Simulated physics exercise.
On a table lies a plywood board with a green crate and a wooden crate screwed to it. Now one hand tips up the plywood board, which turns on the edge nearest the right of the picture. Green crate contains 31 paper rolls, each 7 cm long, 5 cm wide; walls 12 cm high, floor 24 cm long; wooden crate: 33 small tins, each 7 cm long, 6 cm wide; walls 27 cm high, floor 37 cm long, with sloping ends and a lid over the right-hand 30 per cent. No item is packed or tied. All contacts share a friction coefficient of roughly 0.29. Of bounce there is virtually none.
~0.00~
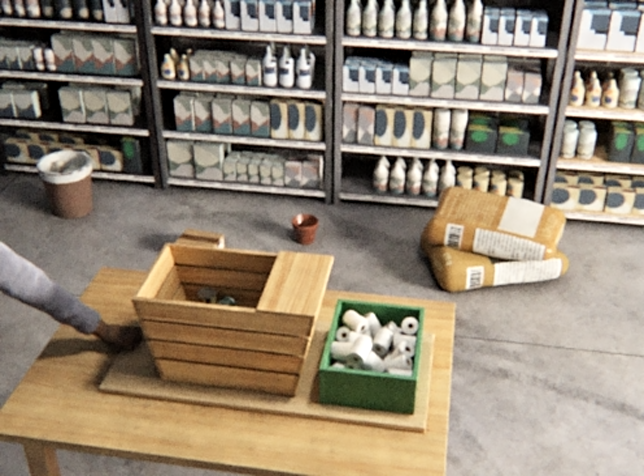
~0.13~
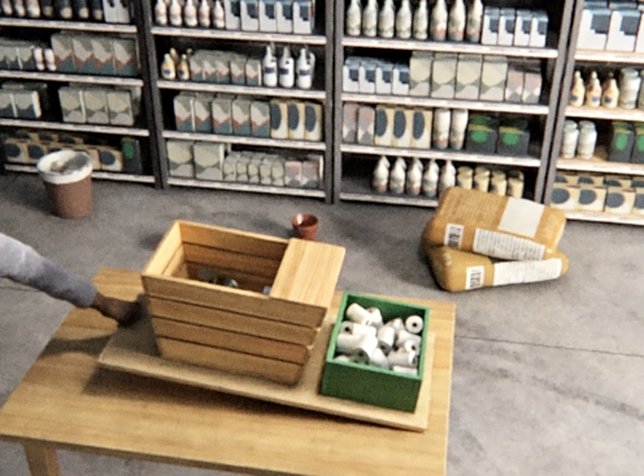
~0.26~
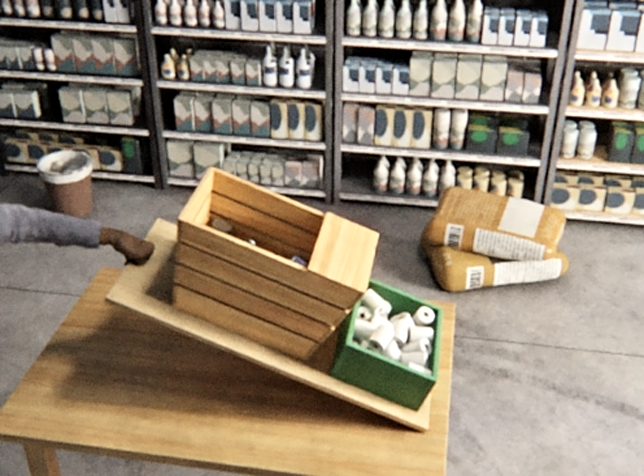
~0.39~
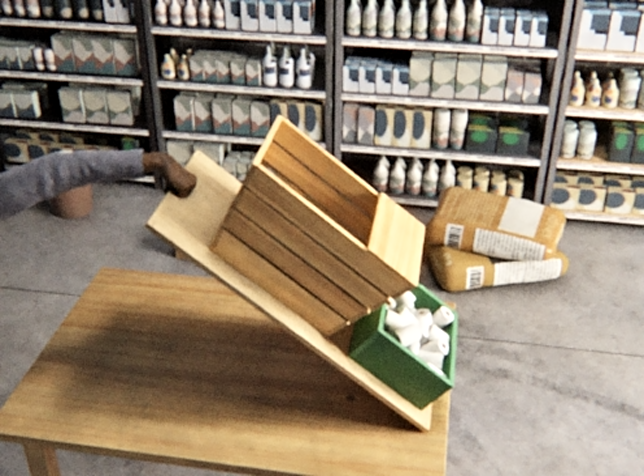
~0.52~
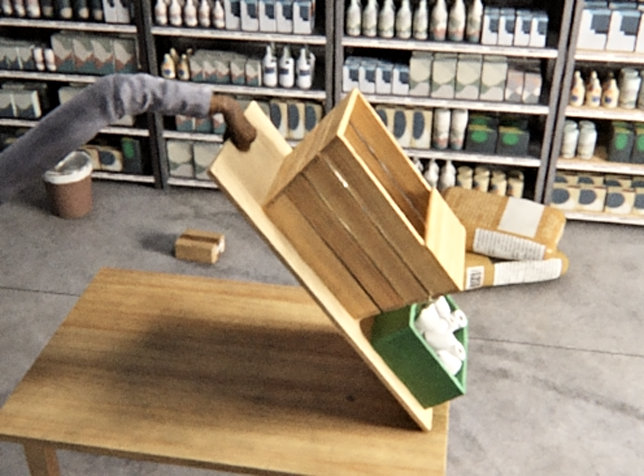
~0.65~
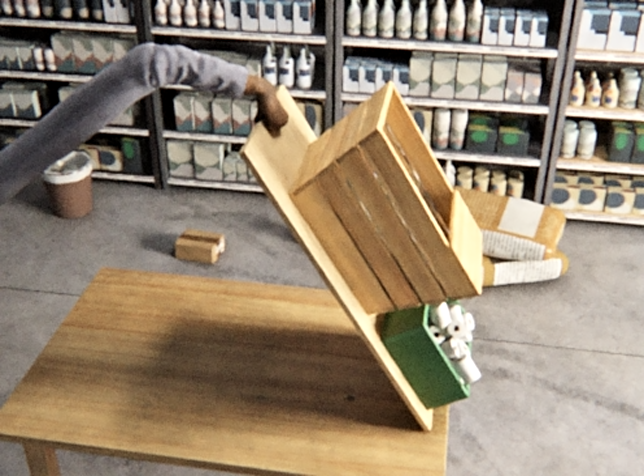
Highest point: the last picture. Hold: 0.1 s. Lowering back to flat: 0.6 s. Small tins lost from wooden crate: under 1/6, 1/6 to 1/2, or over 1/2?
Under 1/6.
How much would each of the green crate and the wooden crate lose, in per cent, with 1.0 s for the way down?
Well, that would cost the green crate 20 per cent and the wooden crate 0 per cent.
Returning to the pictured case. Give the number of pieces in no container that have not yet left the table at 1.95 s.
I'd guess near 1.
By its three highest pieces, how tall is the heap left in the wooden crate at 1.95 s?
Near 14 centimetres, I'd say.
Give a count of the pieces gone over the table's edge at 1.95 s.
I'd estimate some 4 at that moment.
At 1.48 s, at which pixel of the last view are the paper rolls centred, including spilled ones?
Somewhere around pixel (379, 358).
After 0.86 s, tilt 54°; 2 of 31 out of the green crate and 0 of 33 out of the wooden crate.
After 1.12 s, tilt 19°; 2 of 31 out of the green crate and 1 of 33 out of the wooden crate.
After 1.48 s, tilt 0°; 4 of 31 out of the green crate and 1 of 33 out of the wooden crate.
When it is over (at 1.95 s), 4 of 31 out of the green crate and 1 of 33 out of the wooden crate. Asked share, 1 of 33, 3 per cent.
